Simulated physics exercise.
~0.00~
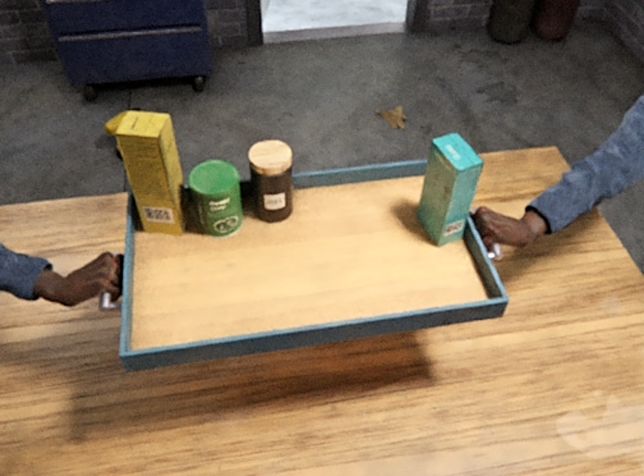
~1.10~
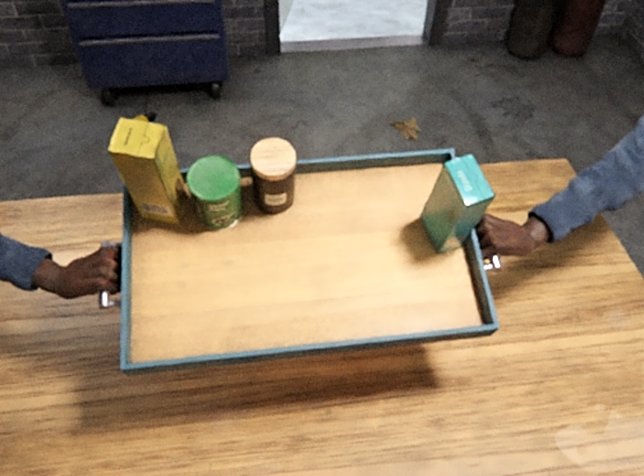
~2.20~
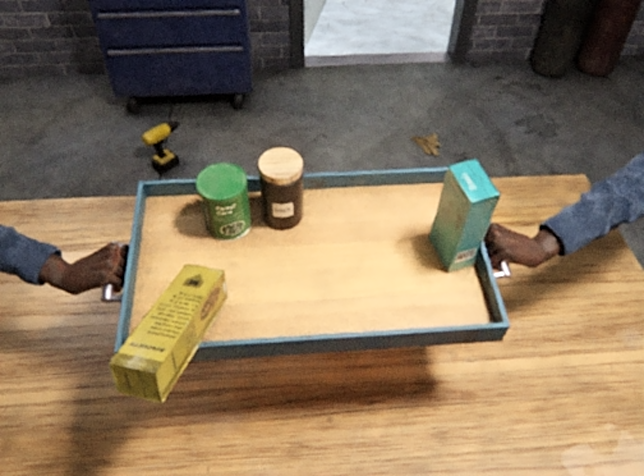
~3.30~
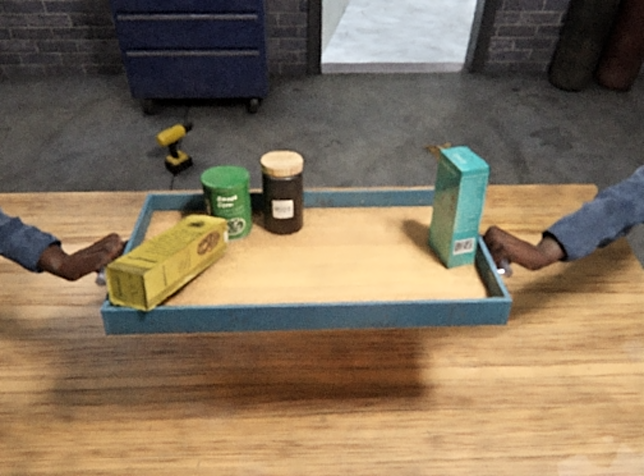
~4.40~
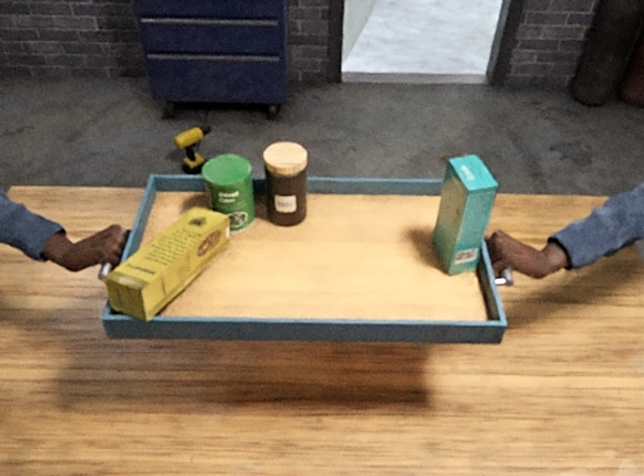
Yellow carton toppling onto its side as two hands tilt a wooden tray back and forth, the other three containers staying upright.
